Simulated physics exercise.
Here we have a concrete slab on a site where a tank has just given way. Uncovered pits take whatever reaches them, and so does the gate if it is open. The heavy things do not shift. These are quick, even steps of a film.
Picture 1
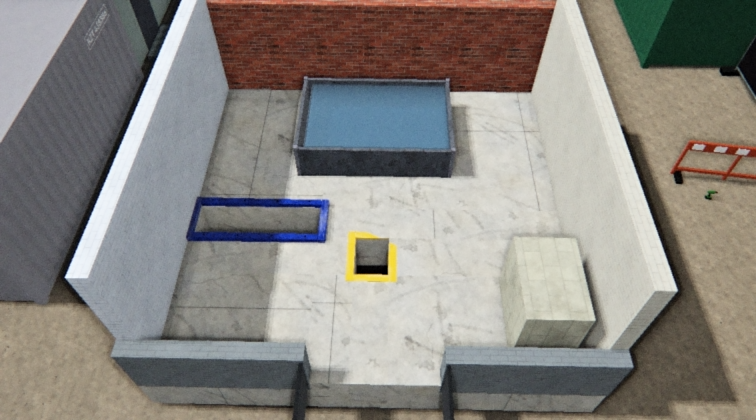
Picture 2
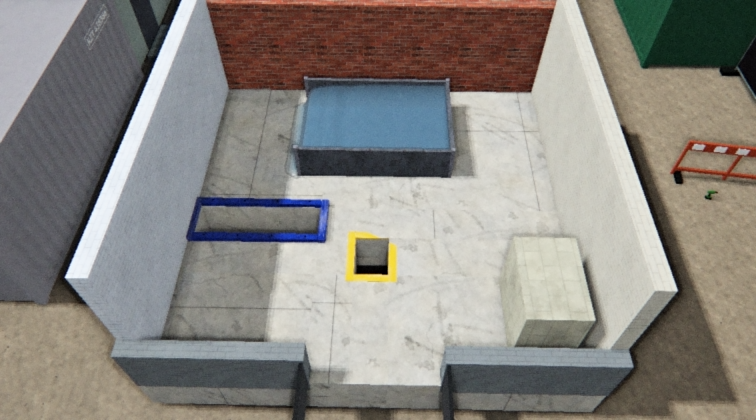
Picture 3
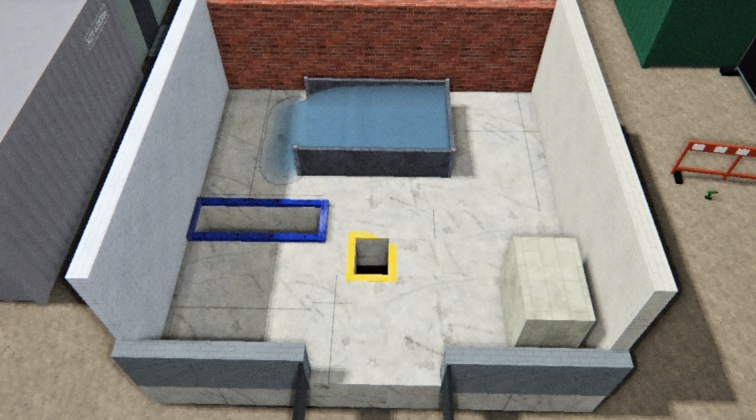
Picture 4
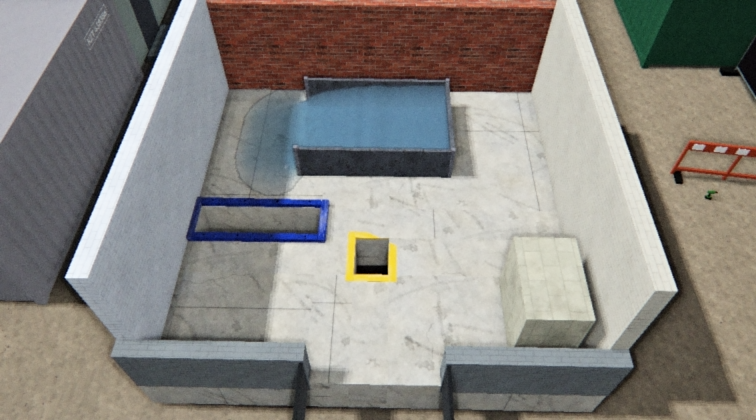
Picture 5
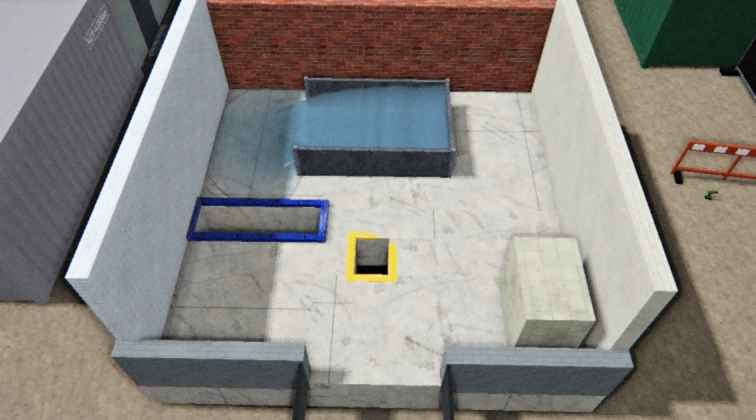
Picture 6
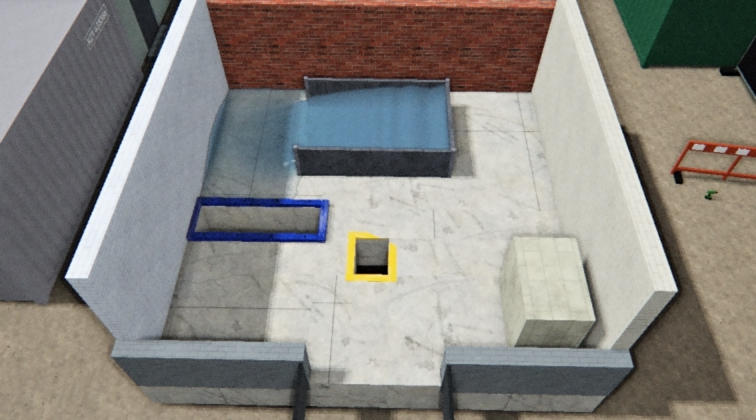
Water pouring from the left side of a raised tank and spreading across the concrete slab to the left-hand wall.
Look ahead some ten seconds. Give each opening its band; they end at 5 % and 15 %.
One by one: The gate takes less than 5 %; the blue pit takes more than 15 %; the yellow pit takes less than 5 %.
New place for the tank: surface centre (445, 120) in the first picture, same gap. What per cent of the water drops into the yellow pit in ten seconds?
Per cent: Yellow 4.
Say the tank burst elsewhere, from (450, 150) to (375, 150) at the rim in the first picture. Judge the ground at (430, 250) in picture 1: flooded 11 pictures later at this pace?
Verdict: Under water.
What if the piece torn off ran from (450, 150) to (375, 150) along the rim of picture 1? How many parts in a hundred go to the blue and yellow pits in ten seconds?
Parts in a hundred: Blue 0, yellow 20.
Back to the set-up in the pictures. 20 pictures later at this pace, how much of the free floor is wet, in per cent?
Roughly 30 per cent.
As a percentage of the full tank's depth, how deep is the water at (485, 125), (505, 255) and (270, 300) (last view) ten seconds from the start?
About 4, 14 and 0 per cent.
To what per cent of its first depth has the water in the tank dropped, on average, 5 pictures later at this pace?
Some 62 per cent.
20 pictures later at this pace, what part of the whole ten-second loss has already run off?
Close to 55 %.
A moment on, water covers 15 % of the floor; the gate 0 %, the blue pit 1 %, the yellow pit 0 %.
Next, water covers 20 % of the floor; the gate 0 %, the blue pit 6 %, the yellow pit 0 %.
Then, water covers 30 % of the floor; the gate 0 %, the blue pit 18 %, the yellow pit 0 %.
Later, water covers 50 % of the floor; the gate 0 %, the blue pit 31 %, the yellow pit 0 %.
In the end, water covers 75 % of the floor; the gate 0 %, the blue pit 33 %, the yellow pit 1 %.
